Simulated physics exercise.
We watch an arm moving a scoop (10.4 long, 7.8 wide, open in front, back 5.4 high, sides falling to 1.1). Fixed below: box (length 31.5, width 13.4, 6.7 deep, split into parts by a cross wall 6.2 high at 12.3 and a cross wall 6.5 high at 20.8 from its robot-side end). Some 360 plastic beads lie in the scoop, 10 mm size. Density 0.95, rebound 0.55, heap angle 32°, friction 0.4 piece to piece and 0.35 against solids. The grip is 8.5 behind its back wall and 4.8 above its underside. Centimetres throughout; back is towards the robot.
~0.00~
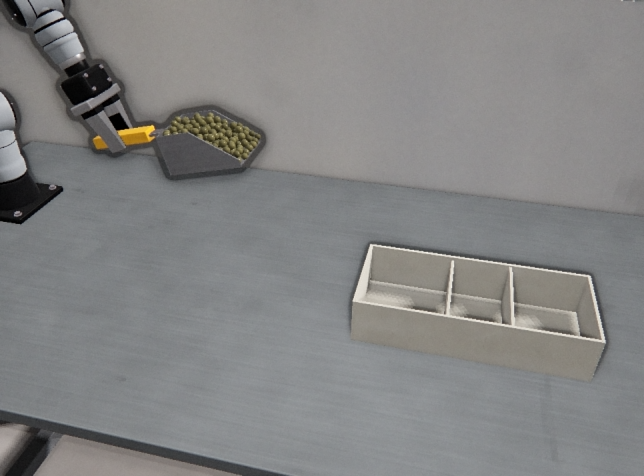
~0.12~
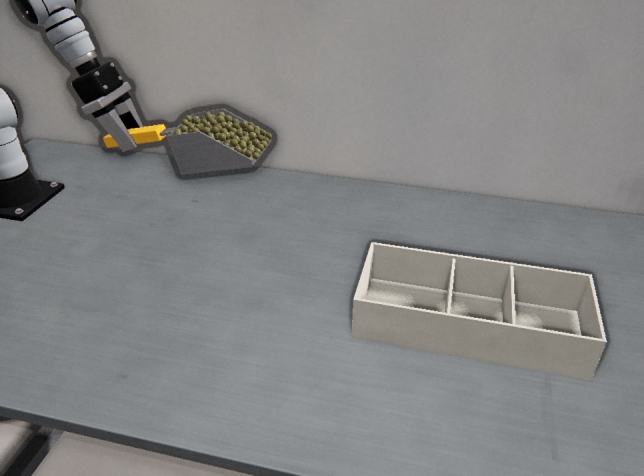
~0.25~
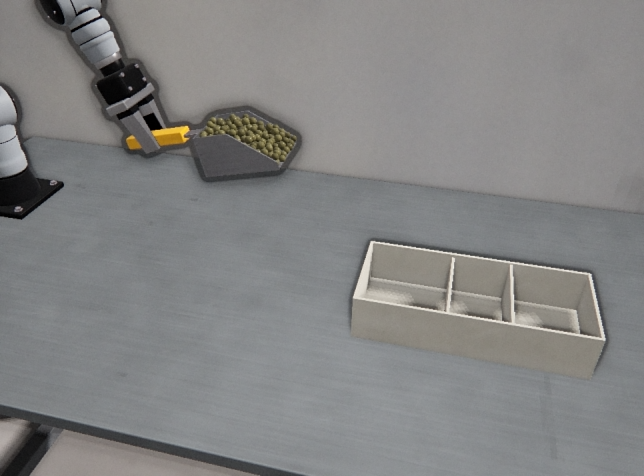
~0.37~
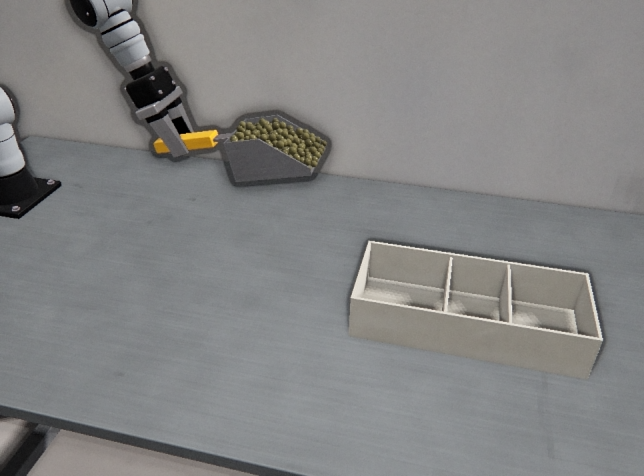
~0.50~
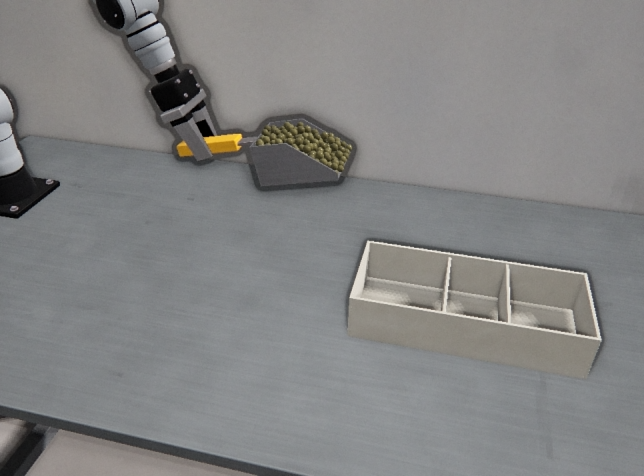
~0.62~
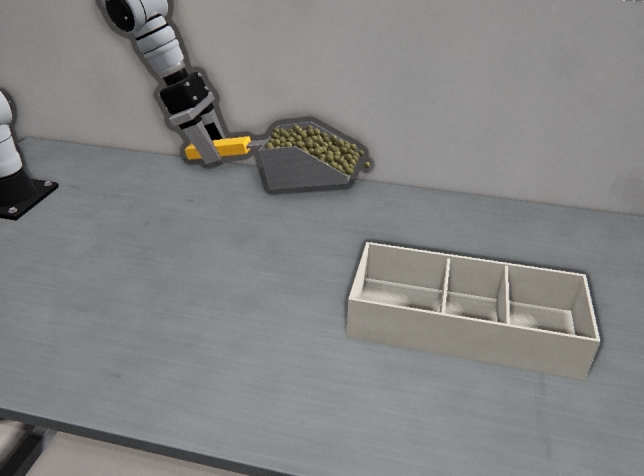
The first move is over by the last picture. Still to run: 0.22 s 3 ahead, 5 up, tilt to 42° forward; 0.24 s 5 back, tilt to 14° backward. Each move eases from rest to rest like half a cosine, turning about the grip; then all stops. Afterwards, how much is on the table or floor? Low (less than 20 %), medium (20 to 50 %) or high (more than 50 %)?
Share on the table or floor: High (more than 50 %).
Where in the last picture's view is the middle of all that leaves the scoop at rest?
Near (346, 303).
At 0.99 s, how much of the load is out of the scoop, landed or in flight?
Some 90 per cent.
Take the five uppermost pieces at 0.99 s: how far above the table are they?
Some 24 cm.
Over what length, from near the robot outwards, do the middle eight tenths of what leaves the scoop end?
Roughly 28 cm.
After 0.80 s, tilted 38° forward, highest piece 20 above the table; 250 on the scoop, 3 in the robot-side part, 109 in flight or on a rim.
After 0.99 s, tilted 4° forward, highest piece 24 above the table; 209 on the table or floor, 45 on the scoop, 40 in the robot-side part, 68 in flight or on a rim.
After 1.28 s, tilted 14° backward, highest piece 19 above the table; 220 on the table or floor, 56 in the robot-side part, 40 in the middle part, 8 in the far-side part, 38 in flight or on a rim.
After 2.33 s, tilted 14° backward, highest piece 2 above the table; 222 on the table or floor, 76 in the robot-side part, 53 in the middle part, 11 in the far-side part.
In the end, 222 on the table or floor, 76 in the robot-side part, 53 in the middle part, 11 in the far-side part. That is 61 % on the table or floor.
